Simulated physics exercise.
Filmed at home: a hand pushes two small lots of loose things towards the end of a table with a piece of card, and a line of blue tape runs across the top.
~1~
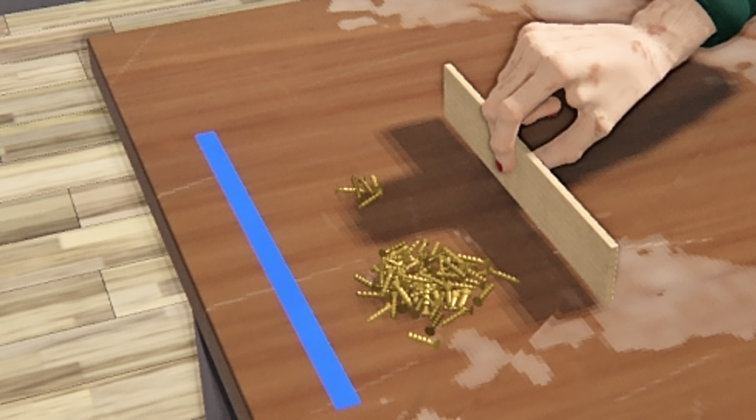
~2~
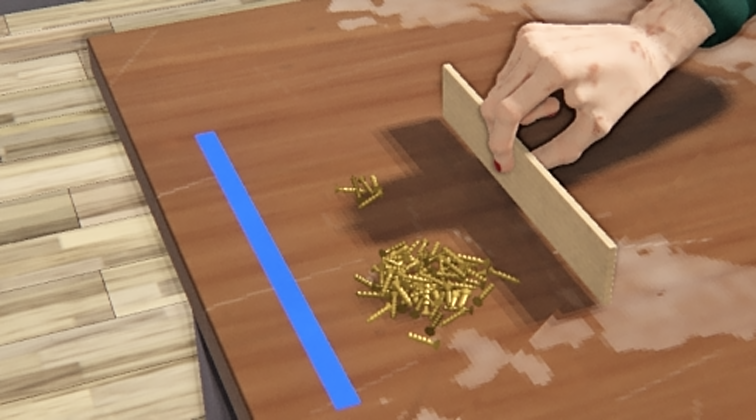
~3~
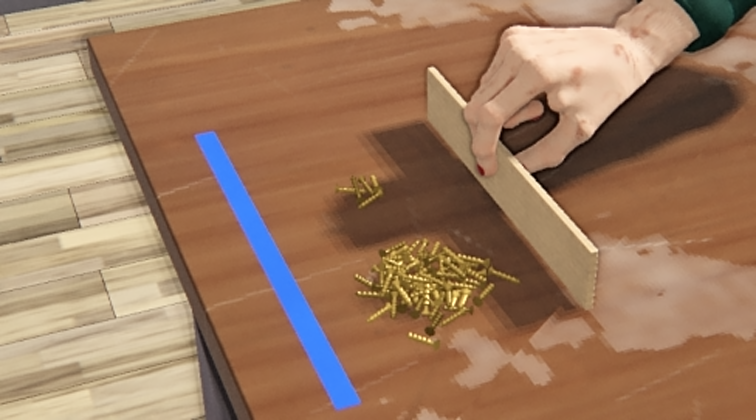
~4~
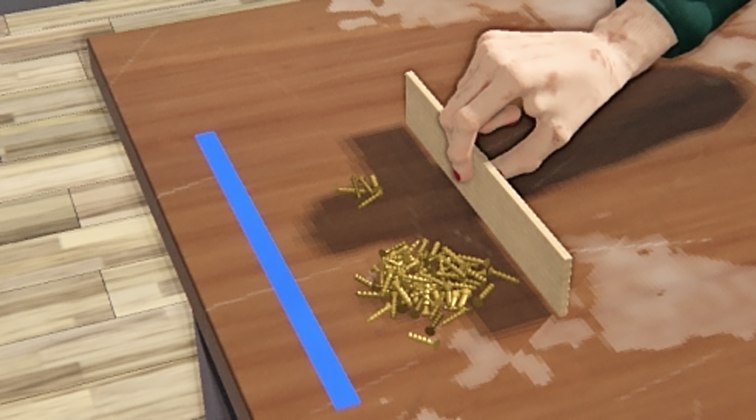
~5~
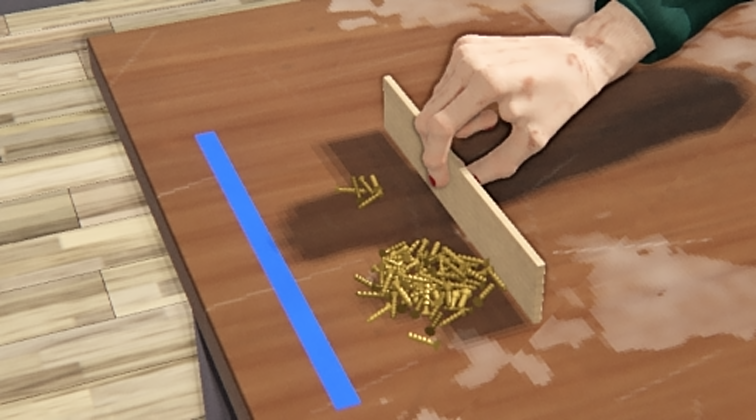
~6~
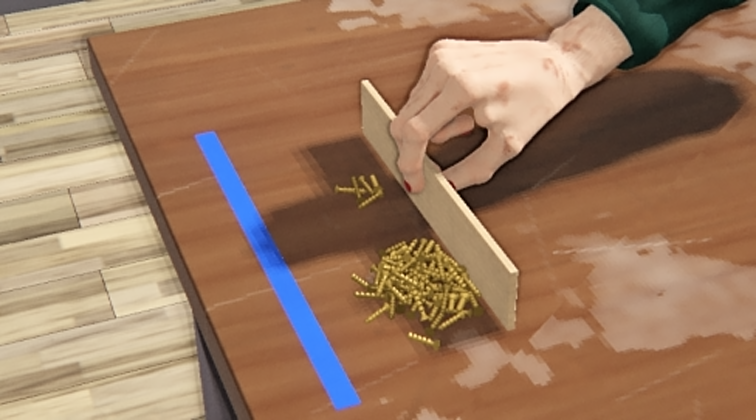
On a wooden table with a strip of blue tape across it, a hand held a piece of card still, then slid it left up to two piles of brass screws, nudging the larger pile slightly.
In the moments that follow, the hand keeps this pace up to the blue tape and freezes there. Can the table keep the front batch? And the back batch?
Note. Front batch: Some pieces fall off. Back batch: No pieces fall.
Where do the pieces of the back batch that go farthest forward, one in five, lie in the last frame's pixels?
About (214, 216).
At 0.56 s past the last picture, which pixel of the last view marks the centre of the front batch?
Close to pixel (346, 302).
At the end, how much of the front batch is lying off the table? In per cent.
It works out to around 20 in a hundred.
Then, 0.56 s later than the last frame, piece of card still moving, near (339, 185); front batch all on the table, its front near (306, 330); back batch all on the table, its front near (296, 194).
Then, 1.13 s later than the last frame, piece of card stopped at the blue tape; front batch about a tenth over the edge; back batch all on the table, its front near (210, 215).
Then, 1.41 s later than the last frame, piece of card stopped at the blue tape; front batch roughly a quarter over the edge; back batch all on the table, its front near (203, 218).
When it is over, piece of card stopped at the blue tape; front batch roughly a quarter over the edge; back batch all on the table, its front near (203, 218).
